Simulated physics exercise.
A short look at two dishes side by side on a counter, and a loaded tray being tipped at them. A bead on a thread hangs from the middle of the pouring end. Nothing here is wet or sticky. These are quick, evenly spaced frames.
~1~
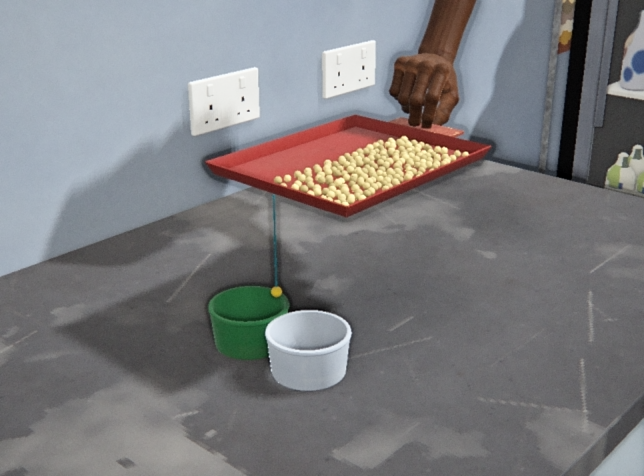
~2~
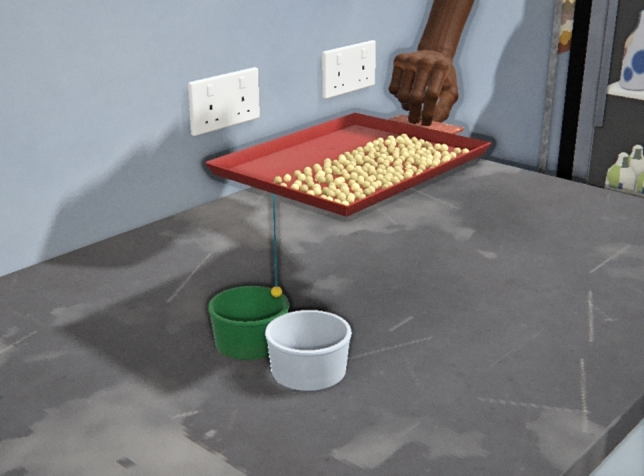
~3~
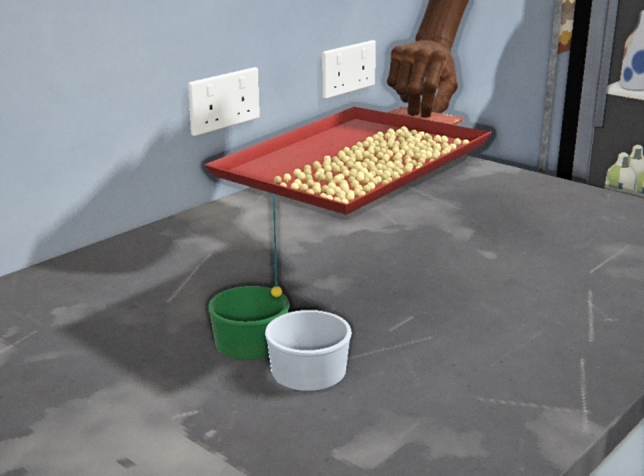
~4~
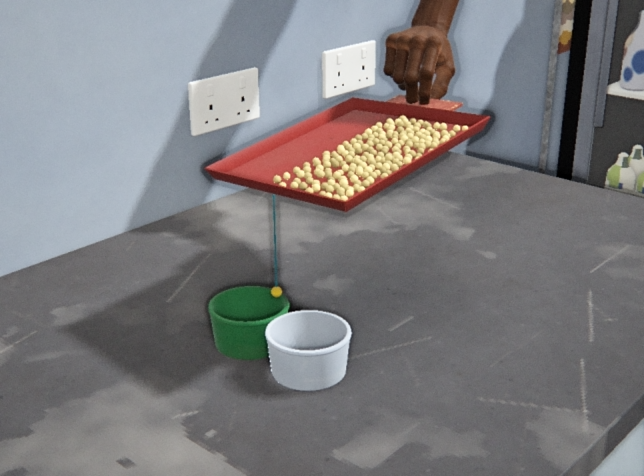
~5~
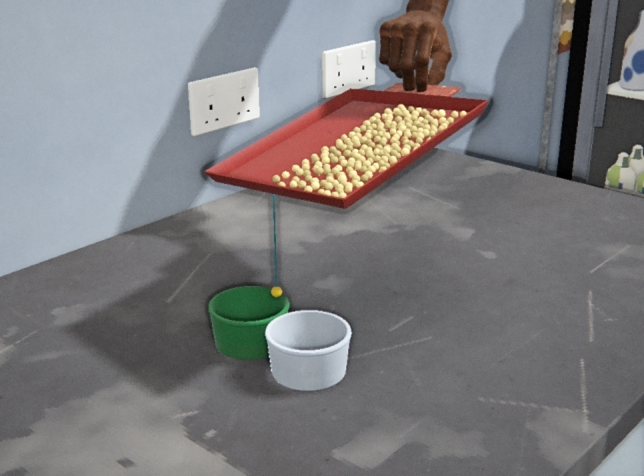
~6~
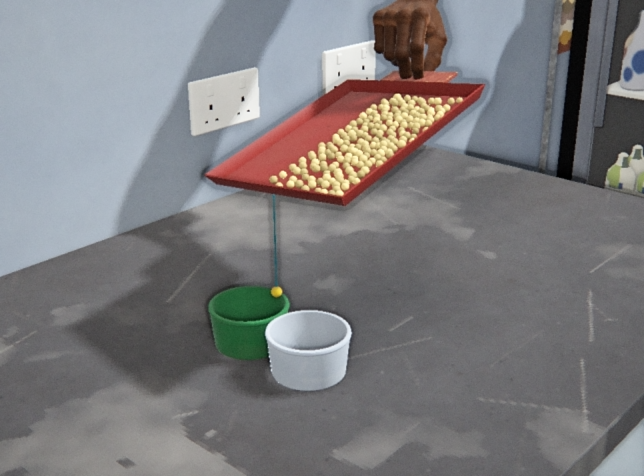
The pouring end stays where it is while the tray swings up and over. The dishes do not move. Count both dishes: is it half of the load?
Caught overall: Less than half.
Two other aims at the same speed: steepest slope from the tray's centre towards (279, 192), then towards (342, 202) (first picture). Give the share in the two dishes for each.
Near 60 % and 50 %.
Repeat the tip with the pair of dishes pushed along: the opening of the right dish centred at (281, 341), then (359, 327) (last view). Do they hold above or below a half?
In turn: Not half; under half.
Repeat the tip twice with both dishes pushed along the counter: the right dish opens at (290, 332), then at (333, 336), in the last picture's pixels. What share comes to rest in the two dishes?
The first gives 30 %, the second 10 %.
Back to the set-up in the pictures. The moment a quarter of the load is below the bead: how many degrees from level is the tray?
Around 60° of tilt.
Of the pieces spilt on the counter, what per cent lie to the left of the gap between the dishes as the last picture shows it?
It comes to 100 per cent or so.
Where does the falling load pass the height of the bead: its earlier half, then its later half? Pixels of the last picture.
Around (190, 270) and then (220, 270).
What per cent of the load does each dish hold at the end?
Left dish: 20 %, right dish: 0 %.
Soon, tray tipped steeply; about half on the tray; a stray few in the left dish; about a third outside both; a small part in the air.
A while on, tray tipped past a quarter turn; about a quarter in the left dish; most outside both.
Towards the end, tray tipped past a quarter turn; about a quarter in the left dish; most outside both.
Finally, tray tipped past a quarter turn; none in the right dish; about a quarter in the left dish; most outside both.
